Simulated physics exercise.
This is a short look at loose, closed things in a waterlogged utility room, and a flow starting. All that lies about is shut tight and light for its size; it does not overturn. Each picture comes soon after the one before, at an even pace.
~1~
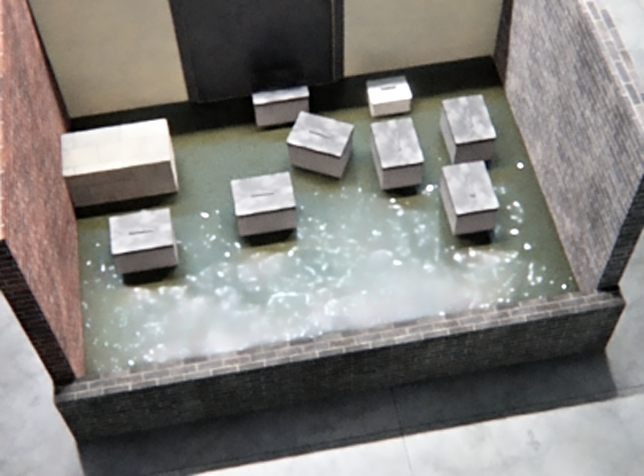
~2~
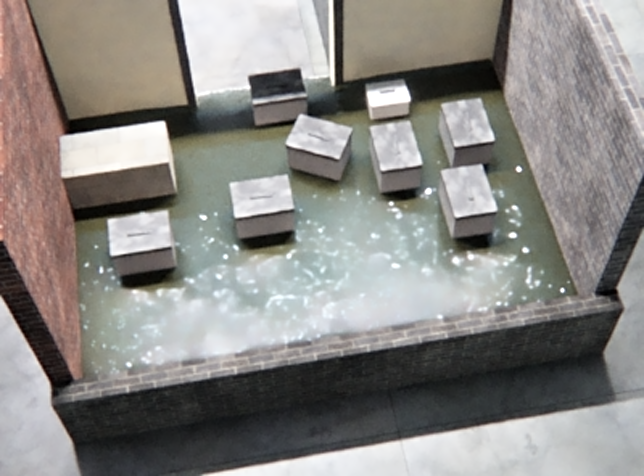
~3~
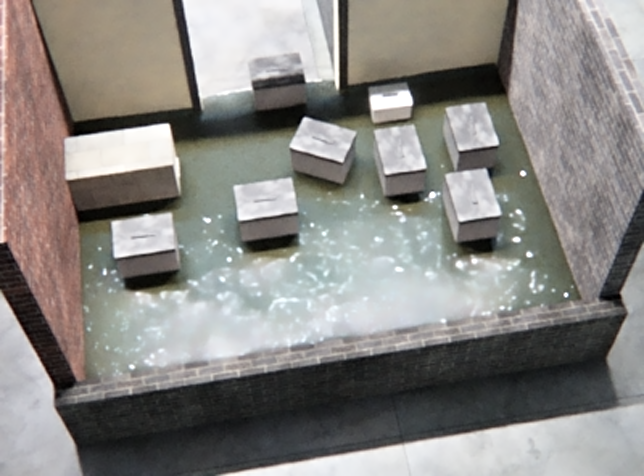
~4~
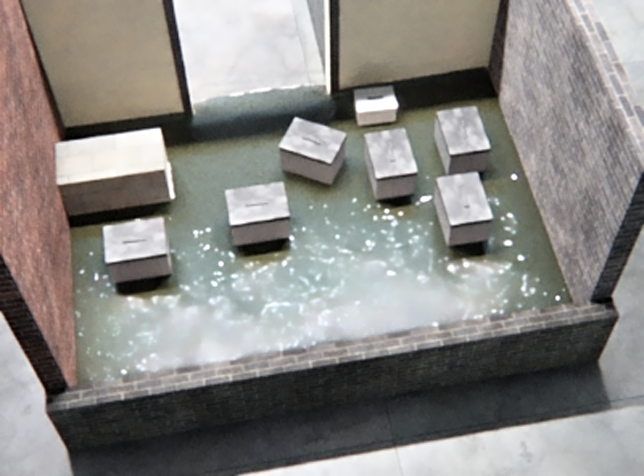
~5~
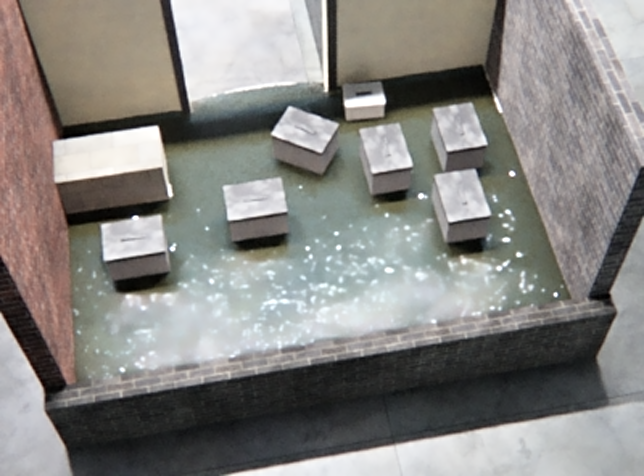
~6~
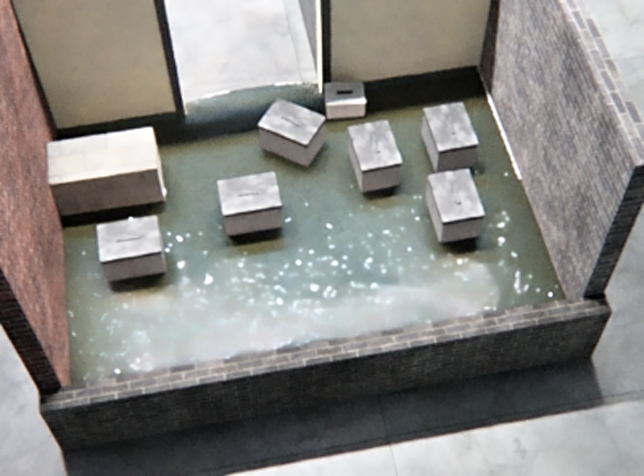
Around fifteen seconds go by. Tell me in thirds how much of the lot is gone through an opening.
I make it two thirds or more.
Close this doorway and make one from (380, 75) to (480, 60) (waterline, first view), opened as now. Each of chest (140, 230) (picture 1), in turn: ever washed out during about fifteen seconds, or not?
My call: No.
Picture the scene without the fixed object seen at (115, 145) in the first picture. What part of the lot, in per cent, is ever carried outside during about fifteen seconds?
About 90%.
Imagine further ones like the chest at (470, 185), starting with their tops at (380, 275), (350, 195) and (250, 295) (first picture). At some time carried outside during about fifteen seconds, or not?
Outcomes in turn are not expelled, expelled, not expelled.
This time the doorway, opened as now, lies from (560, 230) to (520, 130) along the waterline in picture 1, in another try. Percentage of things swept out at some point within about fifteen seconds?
Result: Close to 60 %.
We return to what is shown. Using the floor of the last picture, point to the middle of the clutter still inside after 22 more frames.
Centre estimate: Around (303, 135).
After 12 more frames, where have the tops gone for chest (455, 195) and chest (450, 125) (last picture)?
Expect them at roughly (422, 165) and roughly (394, 104).
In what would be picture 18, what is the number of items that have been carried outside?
5.
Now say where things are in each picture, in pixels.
The first frame shows a chest at (320, 134), afloat; a tote at (389, 89), afloat; 0 of 8 have shifted.
The second frame shows a chest at (319, 136), afloat; a tote at (388, 93), afloat; 1 of 8 have shifted.
The third frame shows a chest at (323, 139) floats; a tote at (390, 96) floats; 1 of 8 have shifted.
The fourth frame shows a chest at (313, 140) floats, close to its start; a tote at (376, 99), afloat, close to its start; 3 of 8 have shifted.
The fifth frame shows a chest at (305, 129) floats, close to its start; a tote at (364, 94) floats, close to its start; 3 of 8 have shifted.
The sixth frame shows a chest at (292, 121) floats, a stride from its start; a tote at (345, 93), afloat, a stride from its start; 5 of 8 have shifted.
A moment on, 1 of 8 are out; 7 afloat.
Next, 5 of 8 are out; 3 afloat.
Later, 5 of 8 are out; 3 afloat.
In the end, 7 of 8 are out; 1 afloat.
